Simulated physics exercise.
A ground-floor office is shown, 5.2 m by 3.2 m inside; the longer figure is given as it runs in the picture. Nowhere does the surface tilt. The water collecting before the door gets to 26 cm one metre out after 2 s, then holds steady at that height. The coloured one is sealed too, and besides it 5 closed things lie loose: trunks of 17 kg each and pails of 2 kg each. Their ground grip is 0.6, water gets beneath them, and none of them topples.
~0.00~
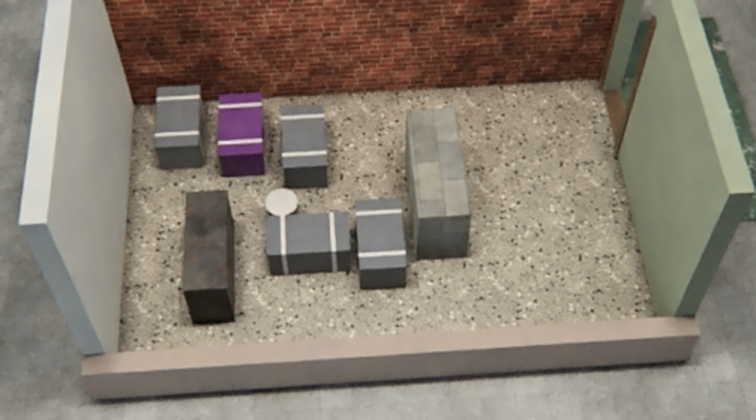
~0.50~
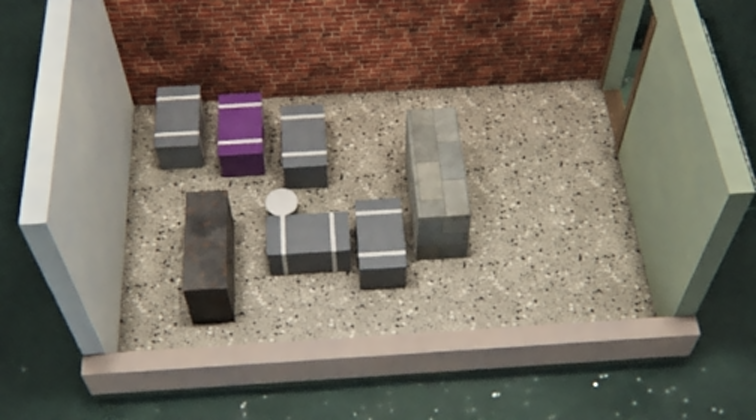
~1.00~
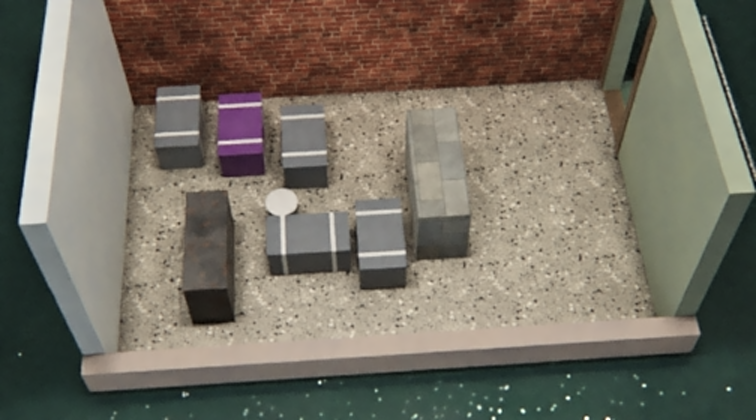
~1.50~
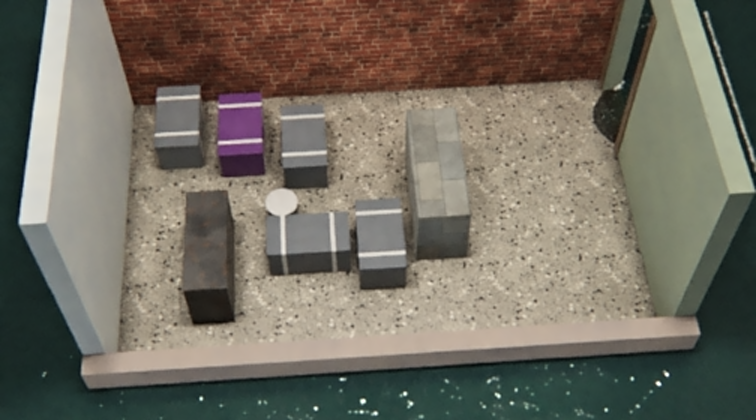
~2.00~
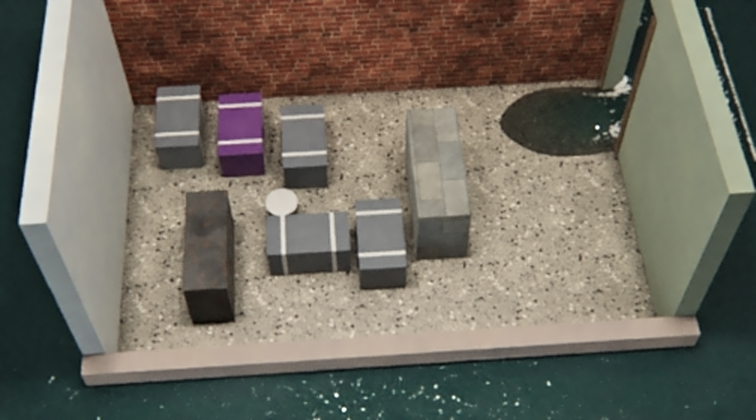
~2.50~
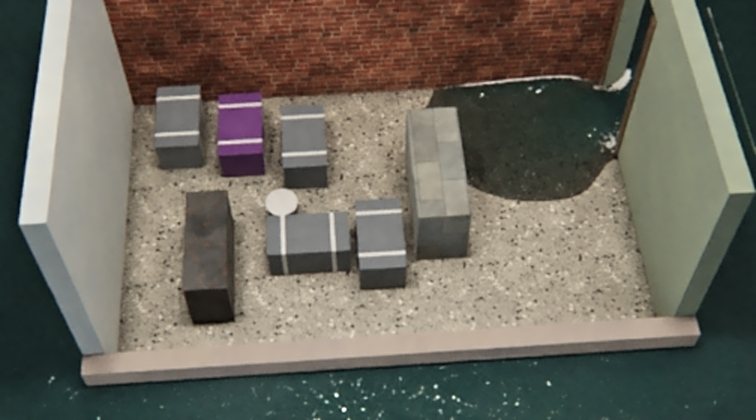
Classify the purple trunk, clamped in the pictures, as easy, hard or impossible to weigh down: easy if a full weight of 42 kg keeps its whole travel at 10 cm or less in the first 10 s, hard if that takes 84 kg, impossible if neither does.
Hard.
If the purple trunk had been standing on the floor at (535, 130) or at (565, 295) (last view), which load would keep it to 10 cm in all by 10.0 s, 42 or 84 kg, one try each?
Neither mass does it, then the light mass does it.
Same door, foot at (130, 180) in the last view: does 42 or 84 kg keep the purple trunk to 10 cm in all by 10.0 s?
For that position, the bigger mass alone succeeds.
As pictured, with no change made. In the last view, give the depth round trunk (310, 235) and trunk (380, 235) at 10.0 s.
Close to 11 and 8 centimetres.
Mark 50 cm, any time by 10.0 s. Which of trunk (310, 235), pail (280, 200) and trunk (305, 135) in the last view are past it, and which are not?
Results in sequence: Threshold exceeded; threshold exceeded; threshold exceeded.
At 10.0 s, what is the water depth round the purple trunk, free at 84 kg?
11 cm, roughly.
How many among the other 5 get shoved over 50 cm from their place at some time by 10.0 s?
Count: 4.
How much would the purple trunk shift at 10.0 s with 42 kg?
Shift: About 100 cm.
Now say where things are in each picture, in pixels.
The first frame shows the purple trunk at (240, 123), on the bottom; water covers 0.0 m2; 0 of 6 have shifted.
The second frame shows the purple trunk at (240, 123), on the bottom; 0.0 m2 under water; 0 of 6 have shifted.
The third frame shows the purple trunk at (240, 123), on the bottom; water covers 0.0 m2; 0 of 6 have shifted.
The fourth frame shows the purple trunk at (240, 123) rests on the ground; water covers 0.1 m2; 0 of 6 have shifted.
The fifth frame shows the purple trunk at (240, 123) rests on the ground; water covers 0.8 m2; 0 of 6 have shifted.
The sixth frame shows the purple trunk at (240, 123) rests on the ground; water covers 2.6 m2; 0 of 6 have shifted.
After 3.5 s the purple trunk would be 0 cm from its start with 42 kg and 0 cm from its start with 84 kg; 0 cm of water round it then.
After 4.5 s the purple trunk would be 8 cm from its start with 42 kg and 0 cm from its start with 84 kg; 8 cm of water round it then.
After 7.0 s the purple trunk would be 42 cm from its start with 42 kg and 0 cm from its start with 84 kg; 9 cm of water round it then.
After 10.0 s the purple trunk would be 106 cm from its start with 42 kg and 0 cm from its start with 84 kg; 11 cm of water round it then.
